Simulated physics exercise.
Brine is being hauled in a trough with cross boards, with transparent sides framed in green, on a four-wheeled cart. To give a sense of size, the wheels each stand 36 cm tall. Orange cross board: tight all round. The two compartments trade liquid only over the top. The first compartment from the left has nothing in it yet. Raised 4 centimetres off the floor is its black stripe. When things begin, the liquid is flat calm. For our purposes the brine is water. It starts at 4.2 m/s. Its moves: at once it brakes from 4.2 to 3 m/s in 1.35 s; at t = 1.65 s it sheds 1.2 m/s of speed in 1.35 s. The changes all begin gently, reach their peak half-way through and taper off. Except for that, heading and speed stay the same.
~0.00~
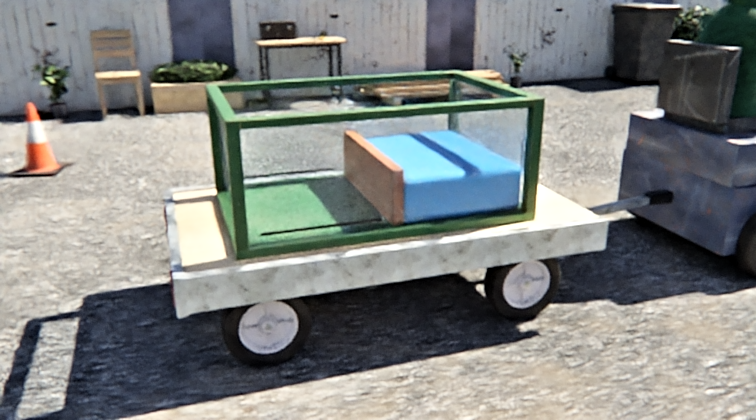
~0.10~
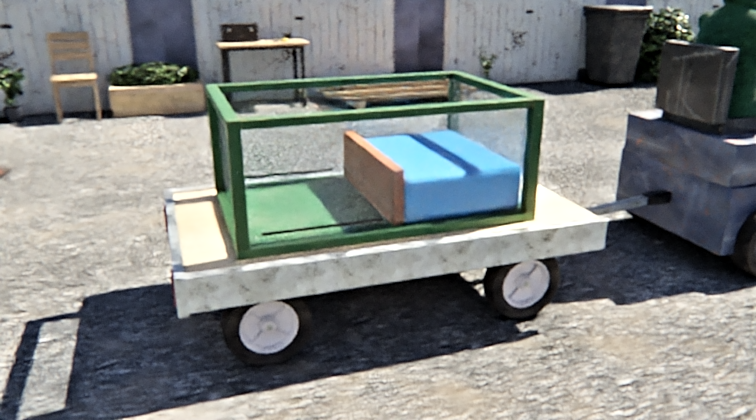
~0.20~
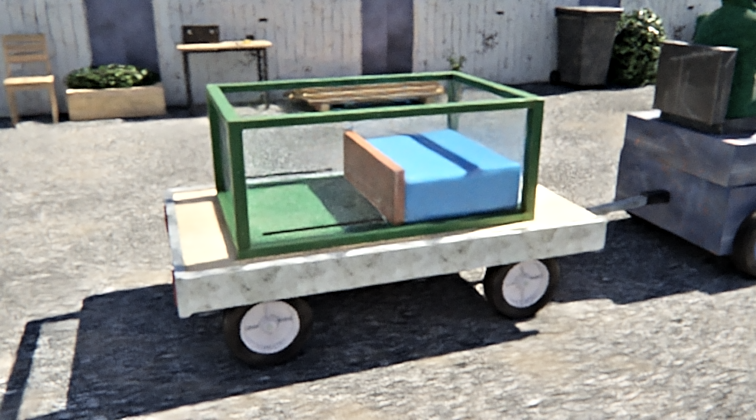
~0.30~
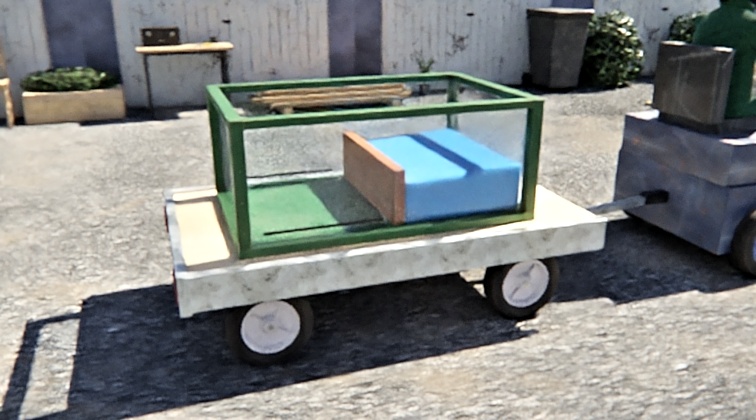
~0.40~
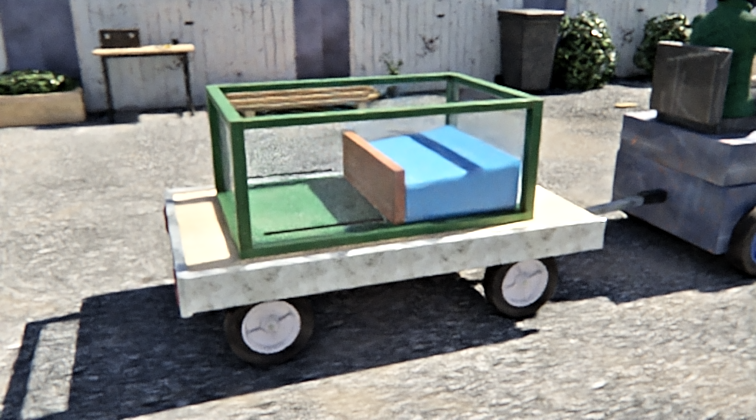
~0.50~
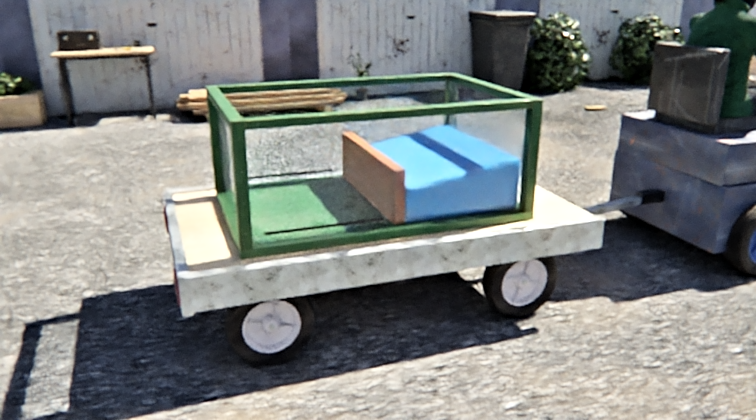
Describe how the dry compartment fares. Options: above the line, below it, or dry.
Dry.
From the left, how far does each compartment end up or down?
In cm: 0, 0.
Then, 1.30 s in, the mean depths from the left are 0, 20 cm.
Then, 2.30 s in, the mean depths from the left are 0, 20 cm.
Then, 3.50 s in, the mean depths from the left are 0, 20 cm.
Then, 5.99 s in, the mean depths from the left are 0, 20 cm.
